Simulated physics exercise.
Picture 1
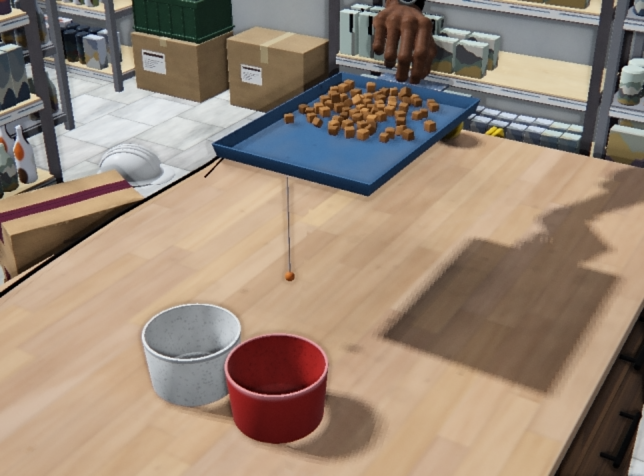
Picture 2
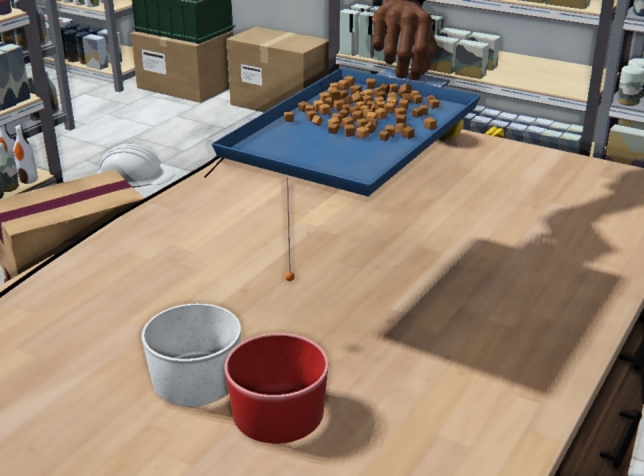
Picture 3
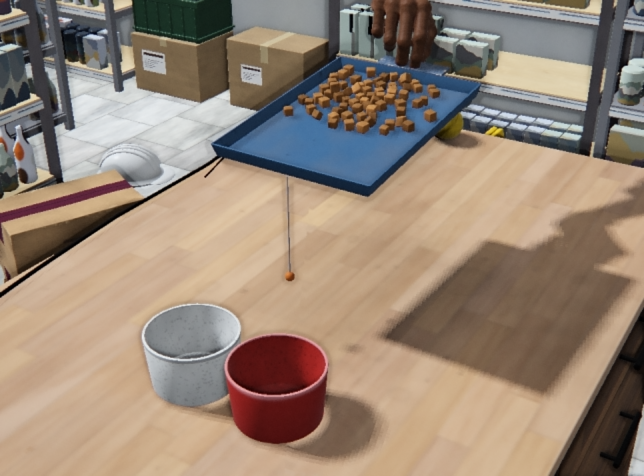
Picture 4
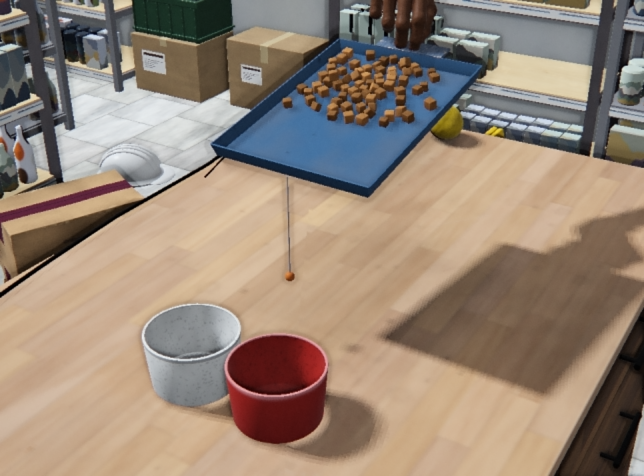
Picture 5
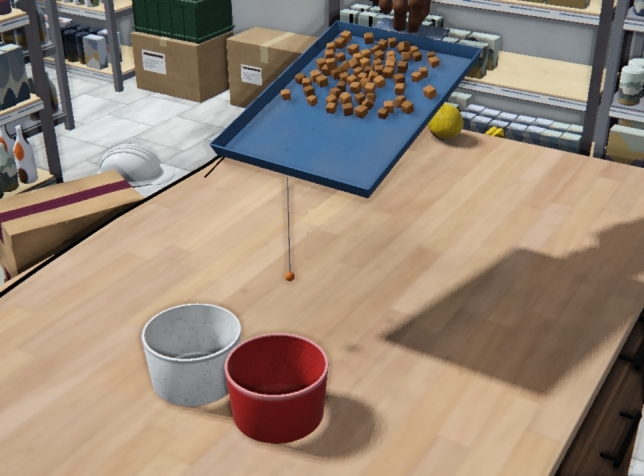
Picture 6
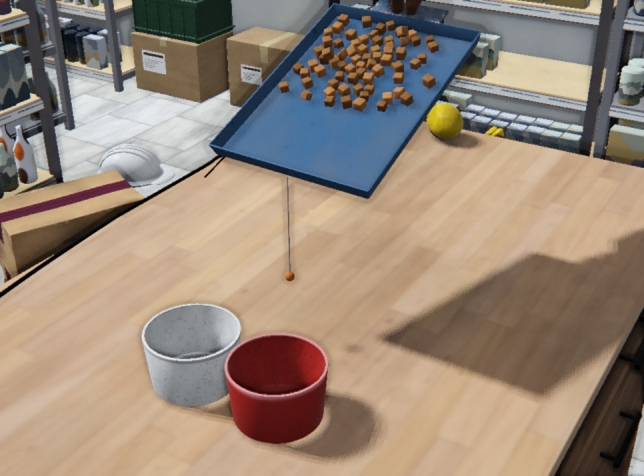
In the video, a hand at the far edge of a blue tray of brown cubes raises that side, tilting the tray steadily toward a hanging orange bead, while white and red dishes stand still on a wooden counter.
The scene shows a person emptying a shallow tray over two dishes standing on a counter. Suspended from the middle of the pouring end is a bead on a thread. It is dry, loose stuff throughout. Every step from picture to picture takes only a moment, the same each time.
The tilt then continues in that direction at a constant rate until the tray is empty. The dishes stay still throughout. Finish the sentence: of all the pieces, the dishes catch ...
... fewer than half.
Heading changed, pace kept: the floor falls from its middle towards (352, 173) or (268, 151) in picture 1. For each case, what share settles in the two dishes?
In order: About 0, then 0 percent.
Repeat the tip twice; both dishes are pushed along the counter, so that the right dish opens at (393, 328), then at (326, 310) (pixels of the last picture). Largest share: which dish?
The left of the pair the first time, the right of the pair the second.
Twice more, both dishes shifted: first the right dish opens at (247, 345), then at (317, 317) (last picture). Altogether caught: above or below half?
First try: Lower than half; second try: Higher than half.
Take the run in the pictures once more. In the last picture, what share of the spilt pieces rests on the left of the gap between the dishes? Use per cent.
Estimate: About 20 in every hundred.
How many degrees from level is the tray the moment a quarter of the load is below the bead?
A tilt of roughly 85°.
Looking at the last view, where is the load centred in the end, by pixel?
I'd put the middle somewhere around (283, 367).
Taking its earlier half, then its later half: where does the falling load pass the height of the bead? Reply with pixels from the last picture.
Starting near (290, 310), moving on to near (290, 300).
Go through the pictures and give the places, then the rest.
Corners of the pouring end (217, 143) and (368, 182), level; middle of the load (371, 109), brown sugar cubes; left dish (162, 376); right dish (248, 413); bead on its thread (290, 276), in the first frame.
Corners of the pouring end (216, 143) and (368, 182), level; middle of the load (371, 106), in the second frame.
Corners of the pouring end (216, 143) and (368, 183), tipped barely, level across its low end; middle of the load (371, 97), in the third frame.
Corners of the pouring end (215, 143) and (367, 184), tipped a little, level across its low end; middle of the load (371, 84), in the fourth frame.
Corners of the pouring end (214, 143) and (367, 186), tipped clearly, level across its low end; middle of the load (370, 72), in the fifth frame.
Corners of the pouring end (214, 143) and (366, 187), tipped clearly, level across its low end; middle of the load (368, 59); left dish (162, 376); right dish (248, 413), in the sixth frame.
Just after the last frame, tray tipped steeply; the larger part on the tray; about a tenth in the air.
A moment on, tray tipped past a quarter turn; roughly a third on the tray; about a tenth in the right dish; about a tenth in the left dish; roughly a third outside both; about a tenth in the air.
Further on, tray tipped past a quarter turn; about a tenth in the right dish; about a tenth in the left dish; the larger part outside both.
When it is over, tray tipped past a quarter turn; about a tenth in the right dish; about a tenth in the left dish; the larger part outside both.
